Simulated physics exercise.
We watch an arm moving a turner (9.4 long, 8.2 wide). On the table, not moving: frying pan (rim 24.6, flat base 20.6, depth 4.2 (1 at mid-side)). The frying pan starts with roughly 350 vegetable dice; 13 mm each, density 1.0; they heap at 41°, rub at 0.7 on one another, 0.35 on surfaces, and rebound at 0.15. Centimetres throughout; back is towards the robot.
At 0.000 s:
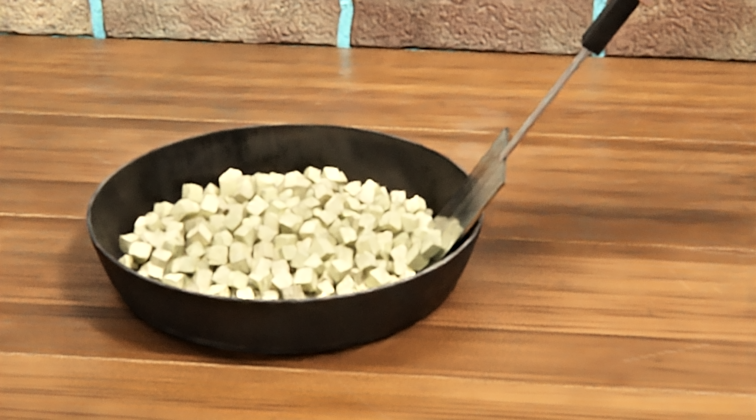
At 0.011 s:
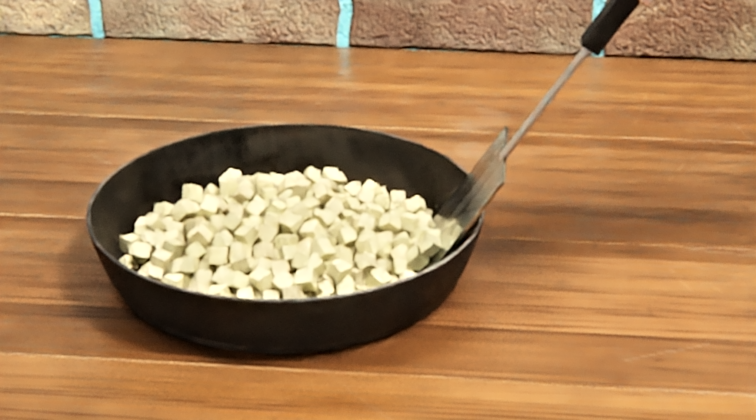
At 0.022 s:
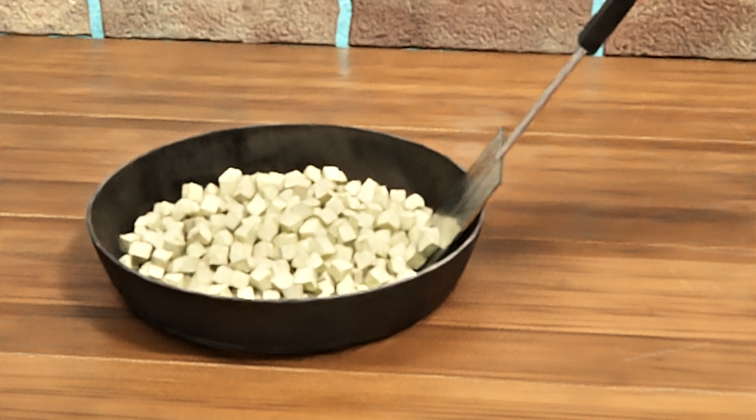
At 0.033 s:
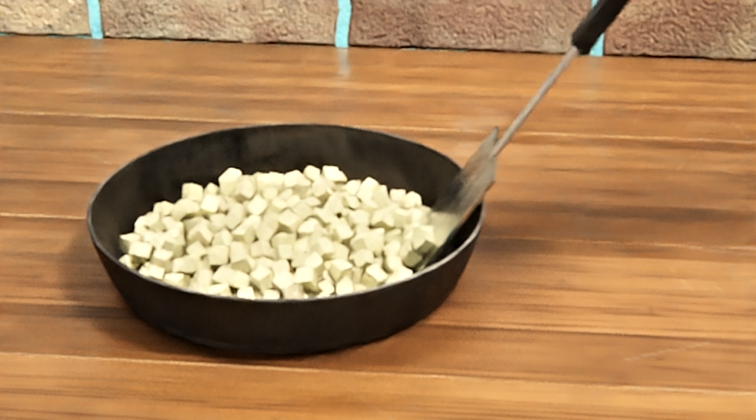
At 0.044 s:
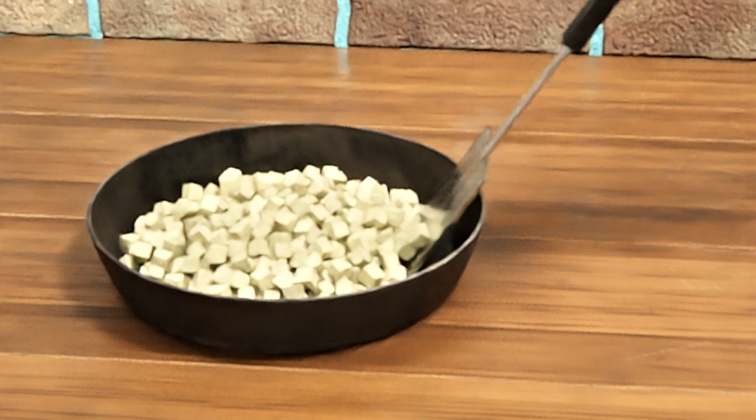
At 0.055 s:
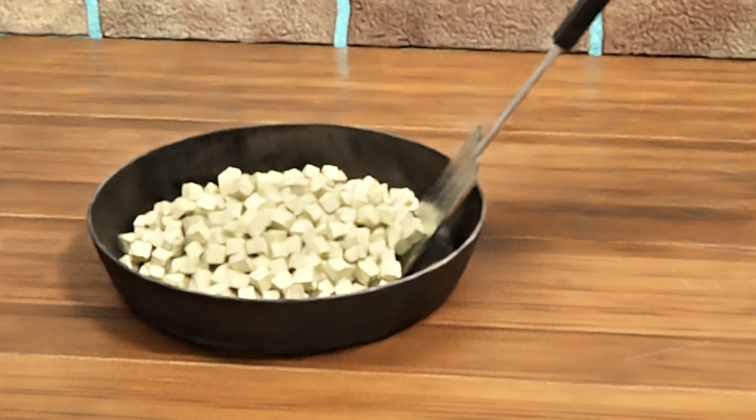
Metal turner with a black handle sliding slowly leftward inside a dark frying pan, pushing against heaped pale cubes on a wooden table.
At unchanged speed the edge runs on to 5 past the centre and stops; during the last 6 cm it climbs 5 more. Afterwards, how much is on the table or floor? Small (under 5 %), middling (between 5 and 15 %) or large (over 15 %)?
Answer: Small; under 5 % of the vegetable dice finish on the table or floor.
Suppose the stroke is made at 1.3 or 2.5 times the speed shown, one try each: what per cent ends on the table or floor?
Some 10 and 20 per cent.
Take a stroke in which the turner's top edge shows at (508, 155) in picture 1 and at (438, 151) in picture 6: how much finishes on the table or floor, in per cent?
Some 20 per cent.
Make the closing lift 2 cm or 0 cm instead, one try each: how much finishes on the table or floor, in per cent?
Some 0 and 0 per cent.
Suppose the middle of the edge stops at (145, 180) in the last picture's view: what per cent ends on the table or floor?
Some 25 per cent.
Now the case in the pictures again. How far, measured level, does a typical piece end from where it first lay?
About 3 cm.
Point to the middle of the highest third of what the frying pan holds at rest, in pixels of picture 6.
Around (168, 205).
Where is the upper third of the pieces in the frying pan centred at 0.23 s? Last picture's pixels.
Around (211, 206).
By 0.14 s, sloping 57°, highest piece 5 above the table; 349 in the frying pan.
By 0.23 s, sloping 57°, highest piece 7 above the table; 346 in the frying pan, 3 on the blade or in flight.
By 0.47 s, sloping 57°, highest piece 7 above the table; 344 in the frying pan, 5 on the table or floor.
By 1.52 s, sloping 57°, highest piece 6 above the table; 342 in the frying pan, 7 on the table or floor.
Final count, 342 in the frying pan, 7 on the table or floor. That is 2 % on the table or floor.
